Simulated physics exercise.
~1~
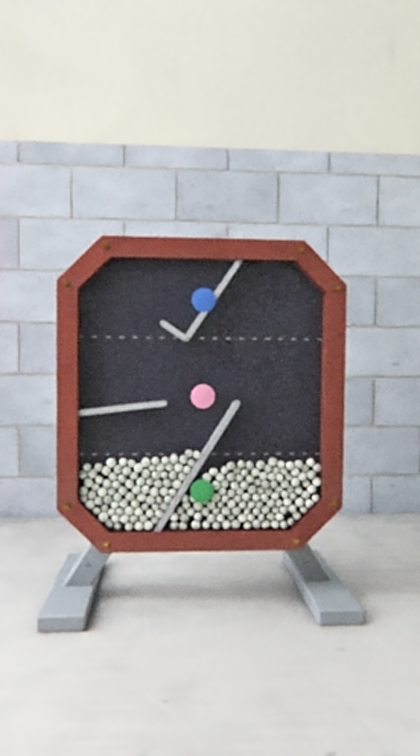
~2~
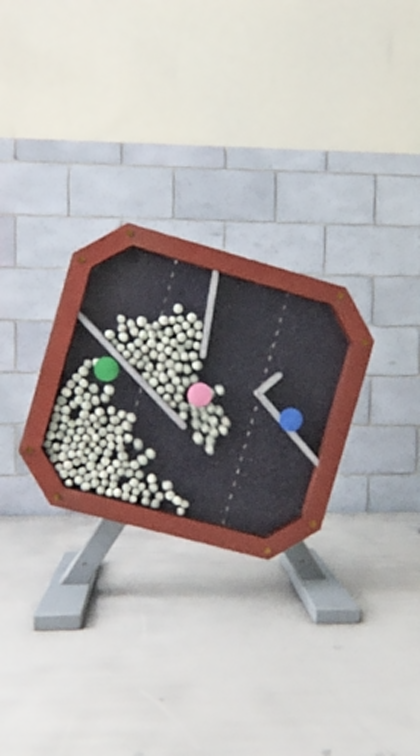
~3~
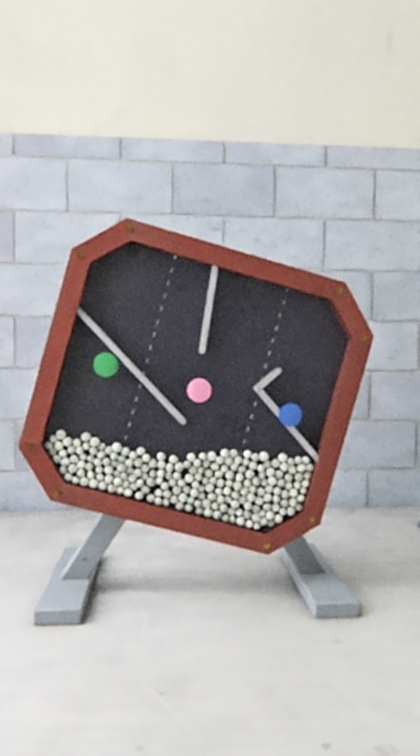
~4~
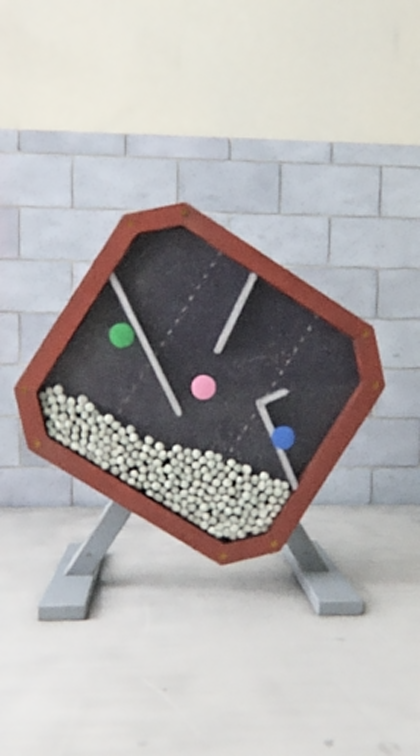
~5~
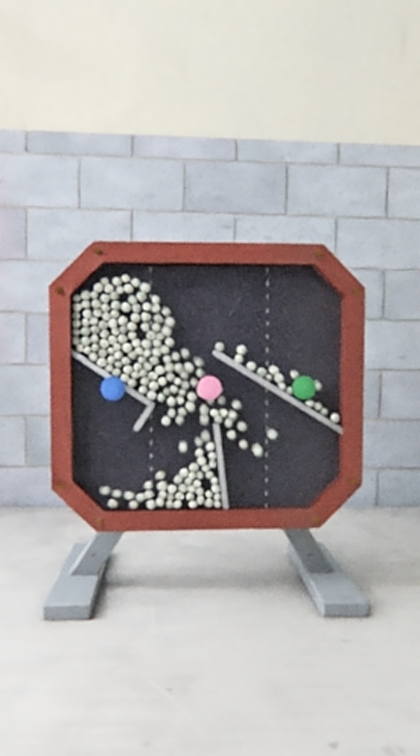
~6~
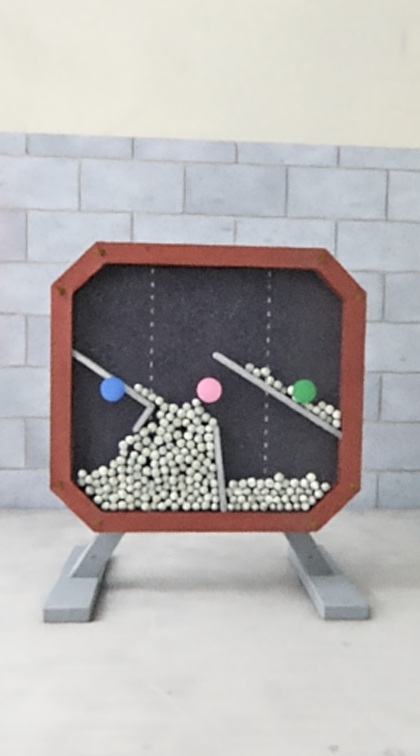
The red-framed case of small pale beads turned clockwise onto its side, paused while they settled along the bottom, then turned further the same way until they spilled past the bars, ending mostly heaped beneath the pink sticker, with some resting near the green.
